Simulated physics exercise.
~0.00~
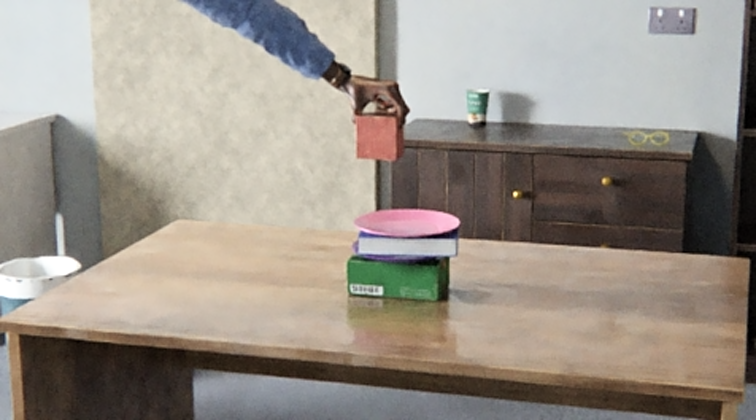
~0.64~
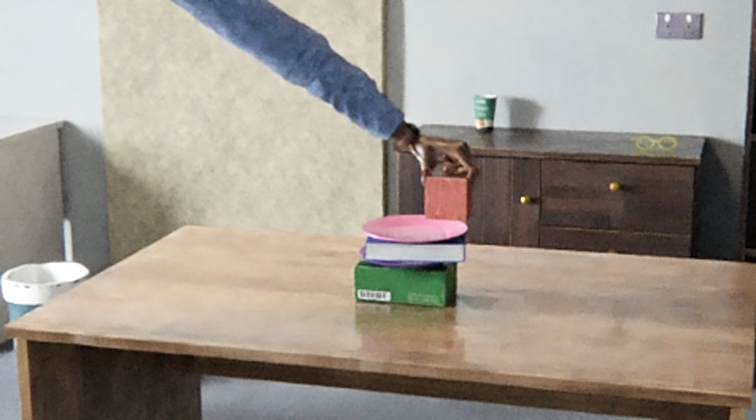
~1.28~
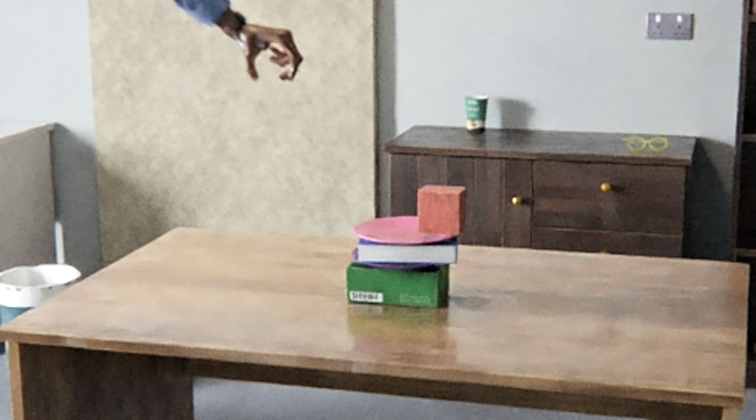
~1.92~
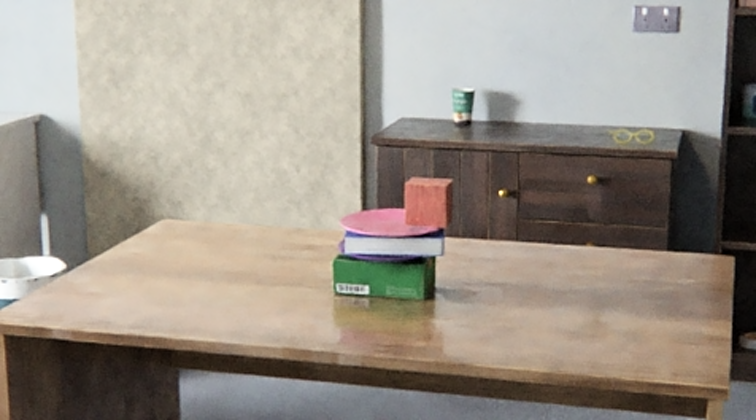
In the video, a hand lowers a red block onto the right side of a pink plate atop a stack with a blue book, a purple plate and a green box on a wooden table, then lets go and withdraws, and the pile stays balanced.
